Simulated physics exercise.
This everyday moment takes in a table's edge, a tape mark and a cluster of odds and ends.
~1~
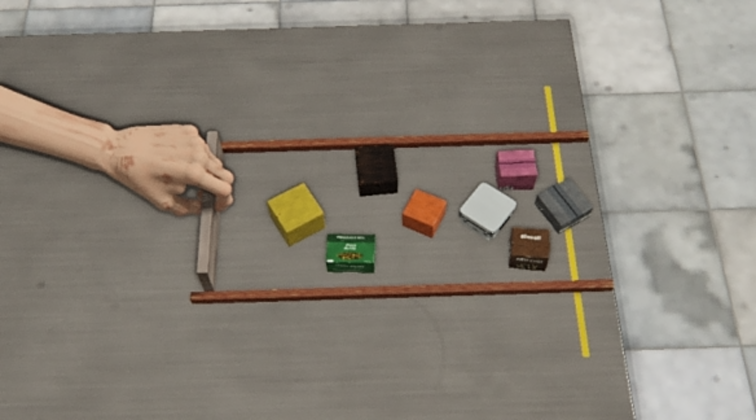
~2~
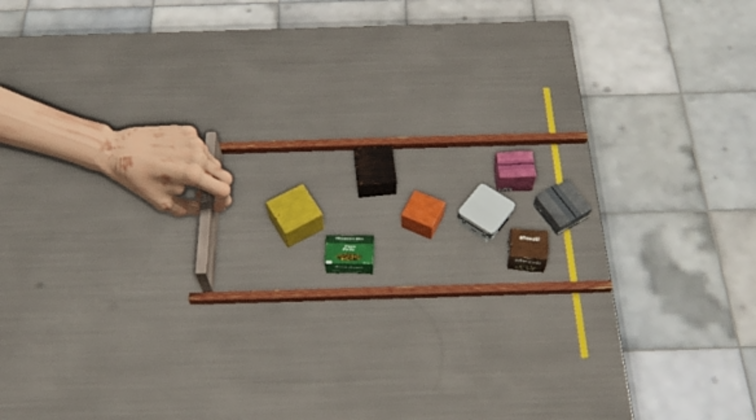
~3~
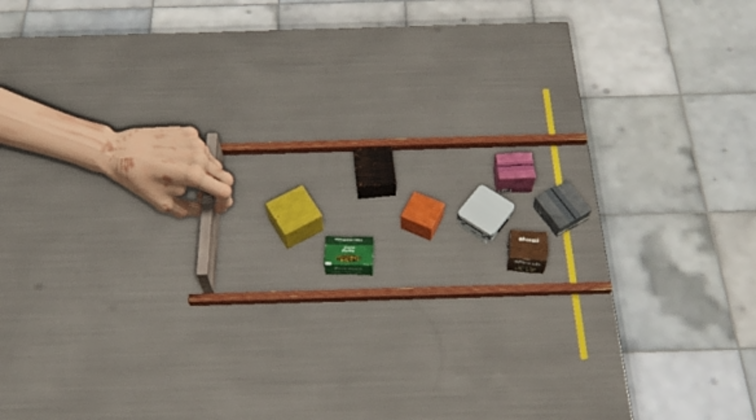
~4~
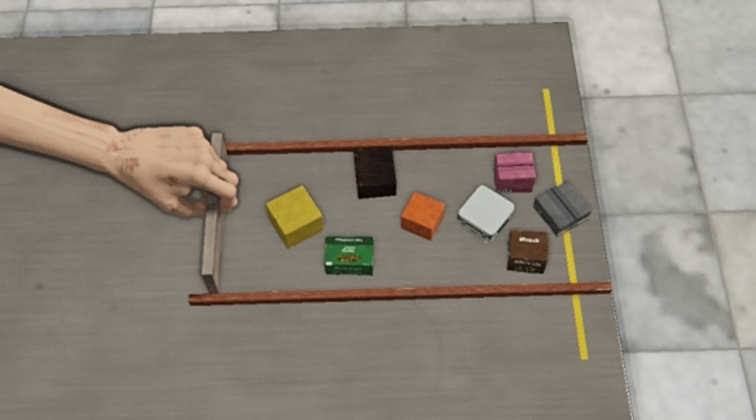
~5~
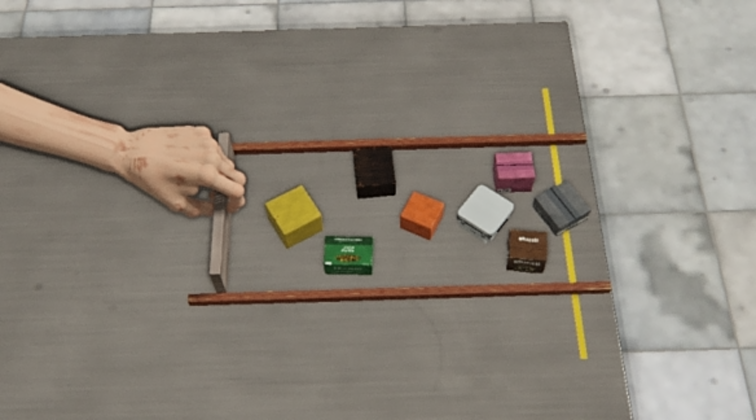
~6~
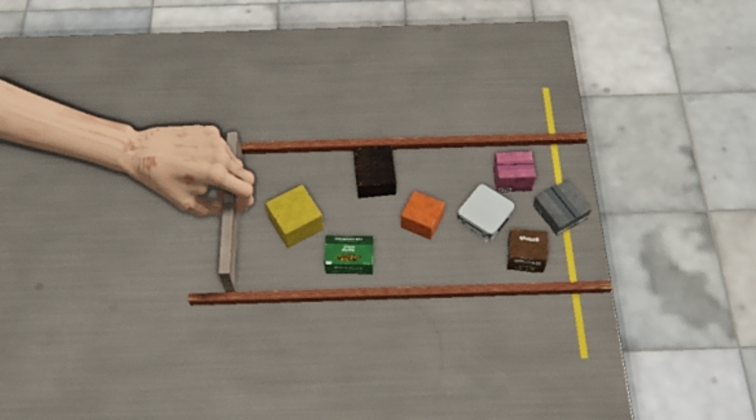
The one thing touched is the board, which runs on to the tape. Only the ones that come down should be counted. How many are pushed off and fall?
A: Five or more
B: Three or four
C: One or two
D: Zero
Option A: Five or more.
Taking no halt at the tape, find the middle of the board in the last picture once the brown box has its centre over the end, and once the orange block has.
I'd say about (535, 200) for the first one and about (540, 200) for the second.
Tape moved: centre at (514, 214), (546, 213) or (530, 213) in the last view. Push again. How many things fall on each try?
So, one try after another, the floor gets 2, then 5, then 2.
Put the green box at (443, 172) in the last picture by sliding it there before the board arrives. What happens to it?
Result: It does not stay.
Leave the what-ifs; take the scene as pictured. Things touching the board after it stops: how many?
3 of them.
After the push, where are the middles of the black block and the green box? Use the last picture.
Okay, so first (579, 167), and next (596, 251).
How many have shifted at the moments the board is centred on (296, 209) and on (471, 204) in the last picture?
It comes to 1 for the first spot, 8 for the other.
A little later, none off yet; grey box at rest near (562, 207); brown box at rest near (527, 251); pink box at rest near (514, 172).
Next, none off yet; grey box shifted about its own width near (604, 200); brown box moving near (531, 250); pink box at rest near (522, 167).
When it is over, the number that fall off is five or more; down, orange block, white case, pink box, brown box and grey box.
